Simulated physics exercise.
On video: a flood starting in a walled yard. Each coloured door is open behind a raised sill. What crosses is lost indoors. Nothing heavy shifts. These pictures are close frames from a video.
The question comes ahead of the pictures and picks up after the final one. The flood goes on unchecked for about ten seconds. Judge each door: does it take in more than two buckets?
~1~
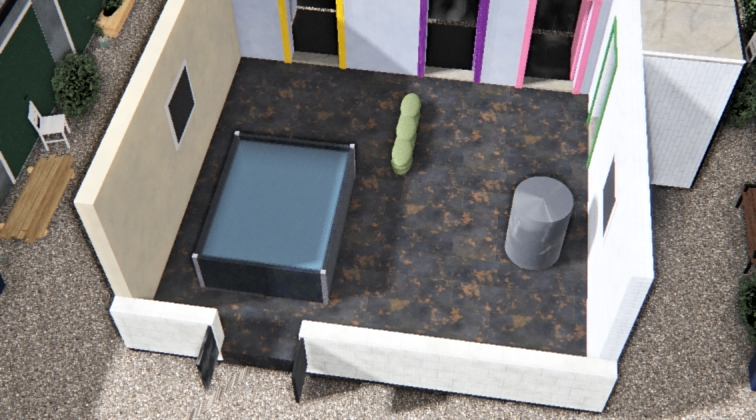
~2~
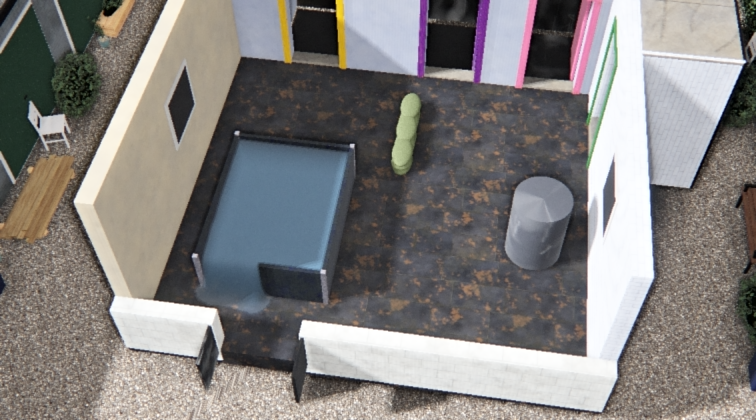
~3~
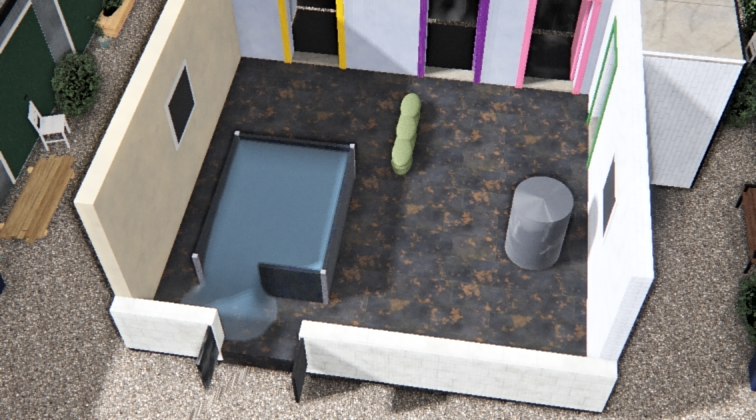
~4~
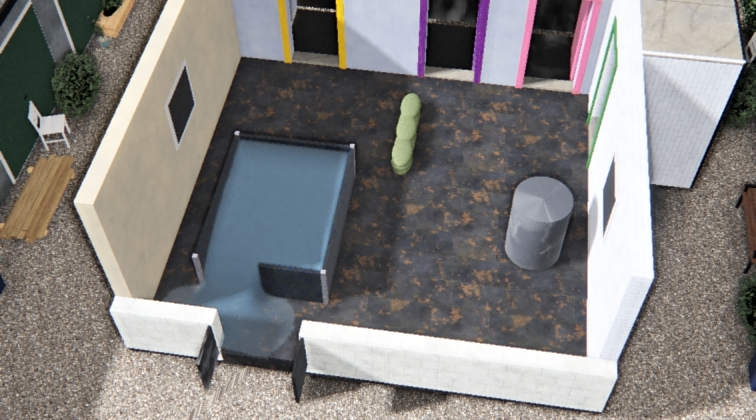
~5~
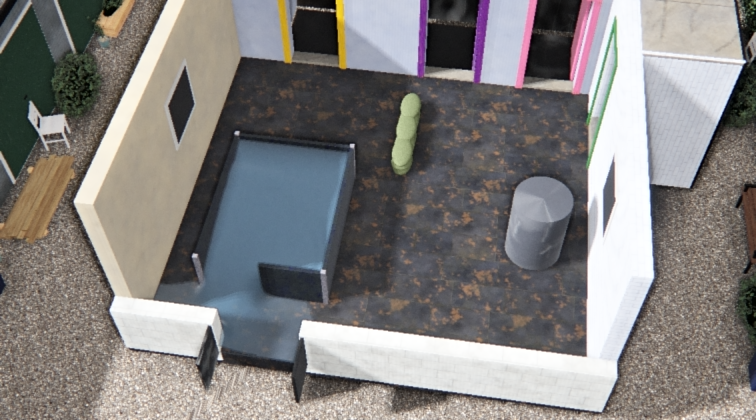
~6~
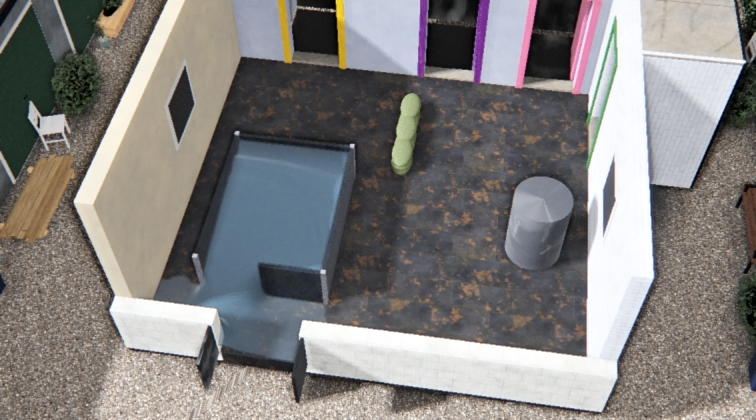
In order: The purple door stays at or under the cap there, the yellow door tips over the cap there, the green door stays at or under the cap there, the pink door stays at or under the cap there.
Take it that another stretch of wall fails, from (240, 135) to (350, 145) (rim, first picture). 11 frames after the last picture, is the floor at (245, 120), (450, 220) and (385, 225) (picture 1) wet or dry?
The first spot is soaked, the second spared and the third spared.
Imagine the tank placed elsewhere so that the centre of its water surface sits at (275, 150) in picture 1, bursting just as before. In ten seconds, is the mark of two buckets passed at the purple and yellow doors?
I'd say the purple door stops short while the yellow door stops short.
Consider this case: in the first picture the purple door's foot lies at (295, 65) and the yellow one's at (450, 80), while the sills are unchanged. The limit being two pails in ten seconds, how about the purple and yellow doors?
Purple: Exceeds the limit. Yellow: Falls short.
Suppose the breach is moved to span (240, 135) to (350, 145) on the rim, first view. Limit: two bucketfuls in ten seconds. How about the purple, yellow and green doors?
Purple exceeds the limit, yellow exceeds the limit, green falls short.
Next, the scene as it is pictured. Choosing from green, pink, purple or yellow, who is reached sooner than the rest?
That would be the door marked yellow, ahead of the rest.
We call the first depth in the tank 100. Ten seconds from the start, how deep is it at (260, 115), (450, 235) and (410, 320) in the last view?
Readings in sequence: 4, 0, 4 percent.
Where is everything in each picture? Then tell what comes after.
The open tank at (278, 202) is whole and still, in the first frame.
The front is at (264, 304), out from the gap at (233, 280), in the second frame.
The front is at a hidden place, out from the gap at (234, 281), in the third frame.
The front is at a hidden place, out from the gap at (234, 281), in the fourth frame.
The front is at a hidden place, out from the gap at (234, 281), in the fifth frame.
Water pours out at (234, 280) and has run to a hidden place, in the sixth frame.
A moment on, water covers 10 % of the floor; the purple door not reached, the yellow door not reached, the green door not reached, the pink door not reached.
Next, water covers 15 % of the floor; the purple door not reached, the yellow door not reached, the green door not reached, the pink door not reached.
Then, water covers 25 % of the floor; the purple door not reached, the yellow door under two buckets in, the green door not reached, the pink door not reached.
Later, water covers 55 % of the floor; the purple door wet at the sill, nothing in, the yellow door over two buckets in, the green door not reached, the pink door wet at the sill, nothing in.
In the end, water covers 80 % of the floor; the purple door wet at the sill, nothing in, the yellow door over two buckets in, the green door wet at the sill, nothing in, the pink door under two buckets in.
